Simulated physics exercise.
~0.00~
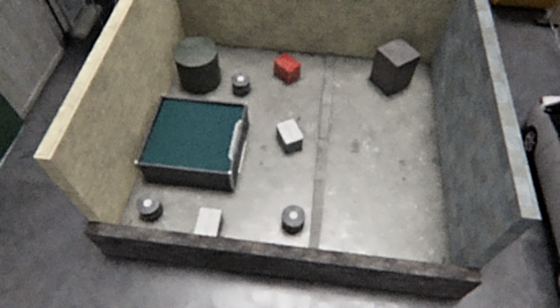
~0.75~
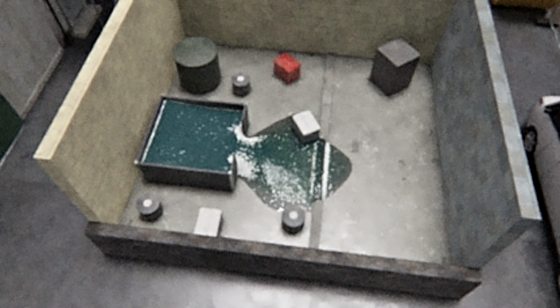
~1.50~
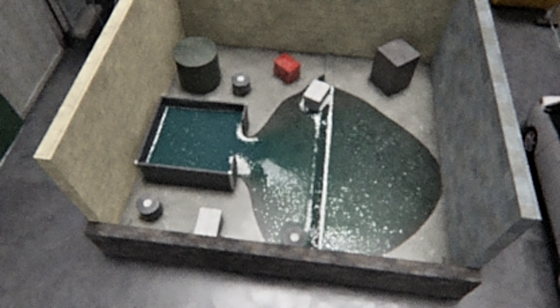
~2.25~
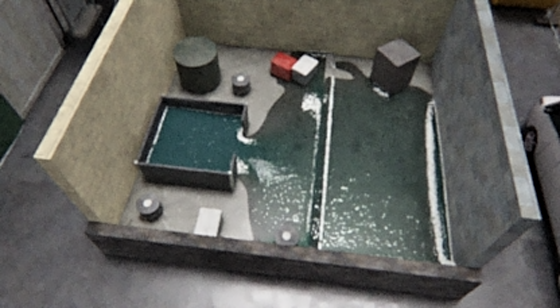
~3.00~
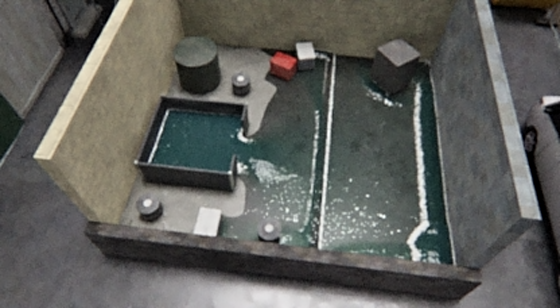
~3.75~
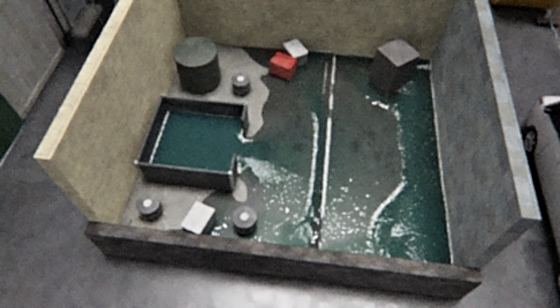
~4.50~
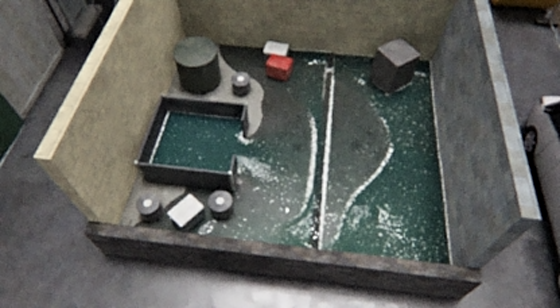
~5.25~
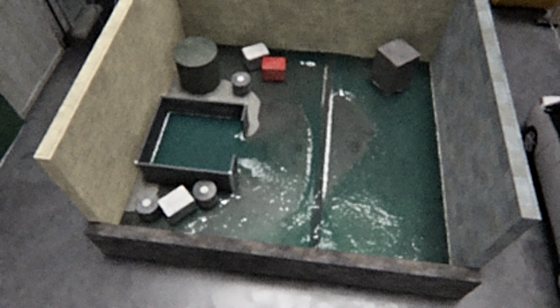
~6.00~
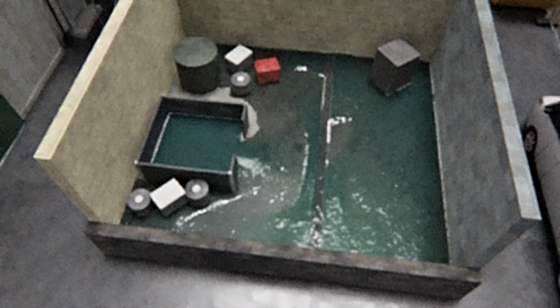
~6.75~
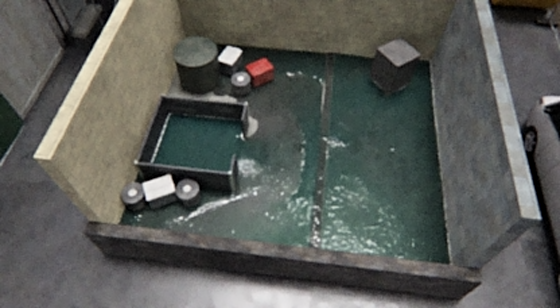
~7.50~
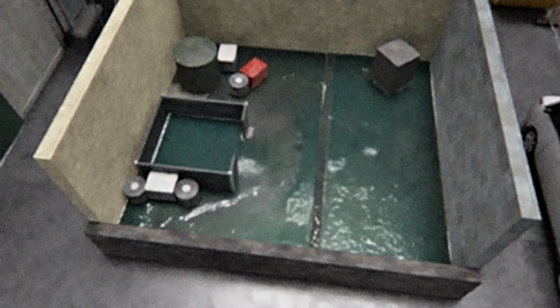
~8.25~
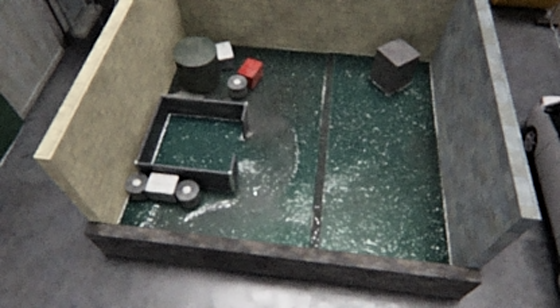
At the start, a tank of dark green water stands on the left of a walled, level floor, with pale and red chests and small grey tubs scattered around it. The tank's right side gives way, and water spills out, pushing a pale chest toward the back. The sheet spreads over the low kerb, reaches the right wall and washes back. The front tub and pale chest drift left, while the back pale chest slides left past the red one. Finally, water covers the floor, with the red chest still left of the kerb.
